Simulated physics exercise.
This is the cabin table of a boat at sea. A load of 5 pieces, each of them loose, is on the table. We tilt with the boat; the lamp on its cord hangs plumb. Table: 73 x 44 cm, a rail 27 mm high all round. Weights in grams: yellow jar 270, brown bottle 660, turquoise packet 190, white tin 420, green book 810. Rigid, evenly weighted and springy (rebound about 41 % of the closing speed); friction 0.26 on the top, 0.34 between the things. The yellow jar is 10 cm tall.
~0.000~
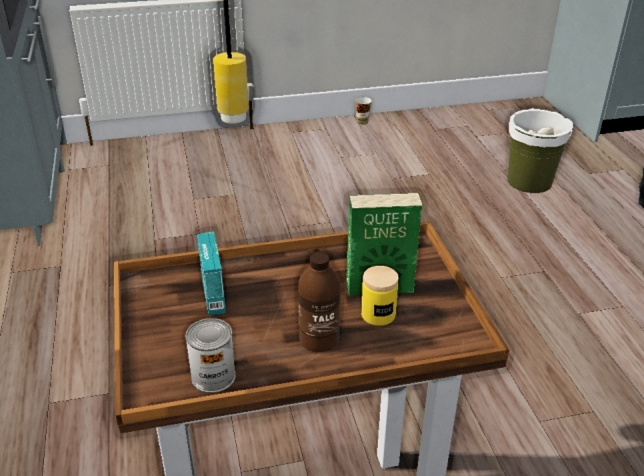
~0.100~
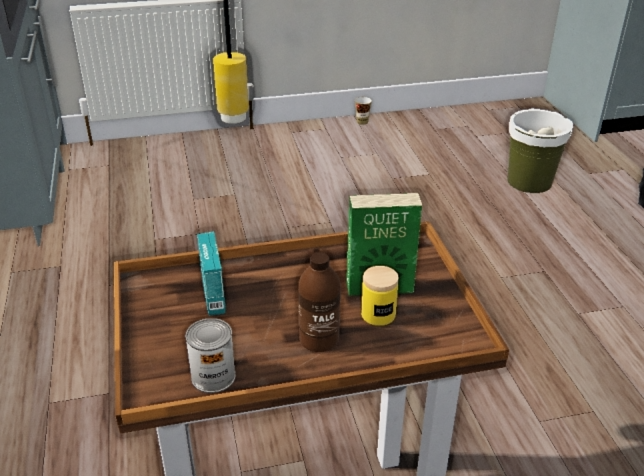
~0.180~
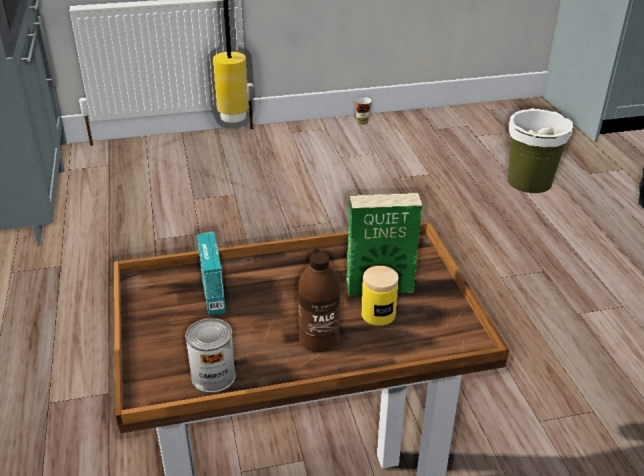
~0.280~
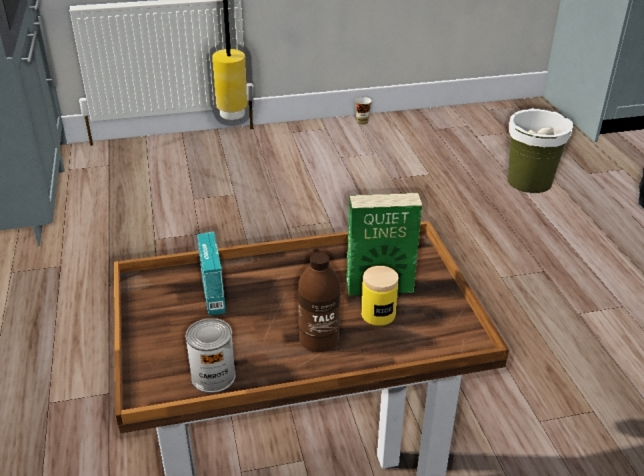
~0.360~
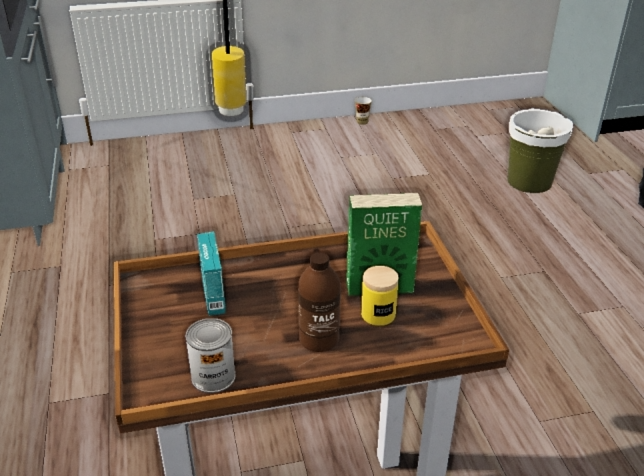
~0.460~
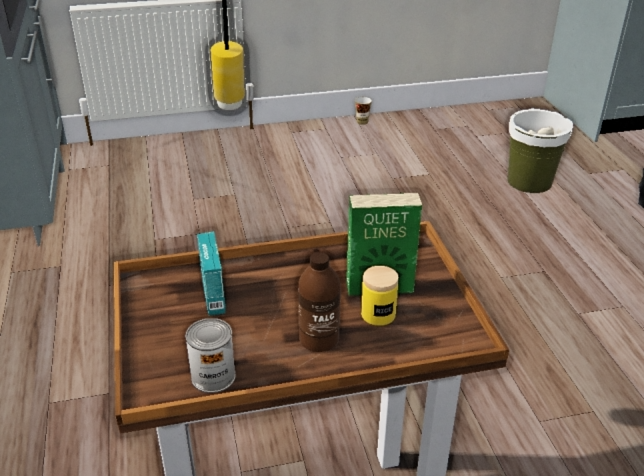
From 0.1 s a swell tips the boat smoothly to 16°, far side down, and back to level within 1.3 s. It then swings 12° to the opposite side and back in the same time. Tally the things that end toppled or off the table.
Lost: One.
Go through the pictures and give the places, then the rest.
In the first picture, boat level; yellow jar (380, 296); brown bottle (319, 300).
In the second picture, boat level; green book (383, 246); turquoise packet (211, 274).
In the third picture, boat level; white tin (211, 356); green book (383, 246).
In the fourth picture, boat heeled 3°, far side down; turquoise packet (211, 274); white tin (211, 356).
In the fifth picture, boat heeled 6°, far side down; green book (383, 246); turquoise packet (211, 274).
In the sixth picture, boat heeled 9°, far side down; yellow jar (380, 296); brown bottle (319, 300).
After 0.96 s, boat heeled 12°, far side down; green book tipped 35° from how it sat.
After 1.36 s, boat level; green book on its side.
After 2.26 s, boat heeled 9°, near side down; green book on its side.
At rest (3.2 s), tipped over on the table, green book; the other 4 in place, give or take 5 cm. Seen from the same camera at the end, yellow jar near (383, 307), brown bottle near (318, 297).
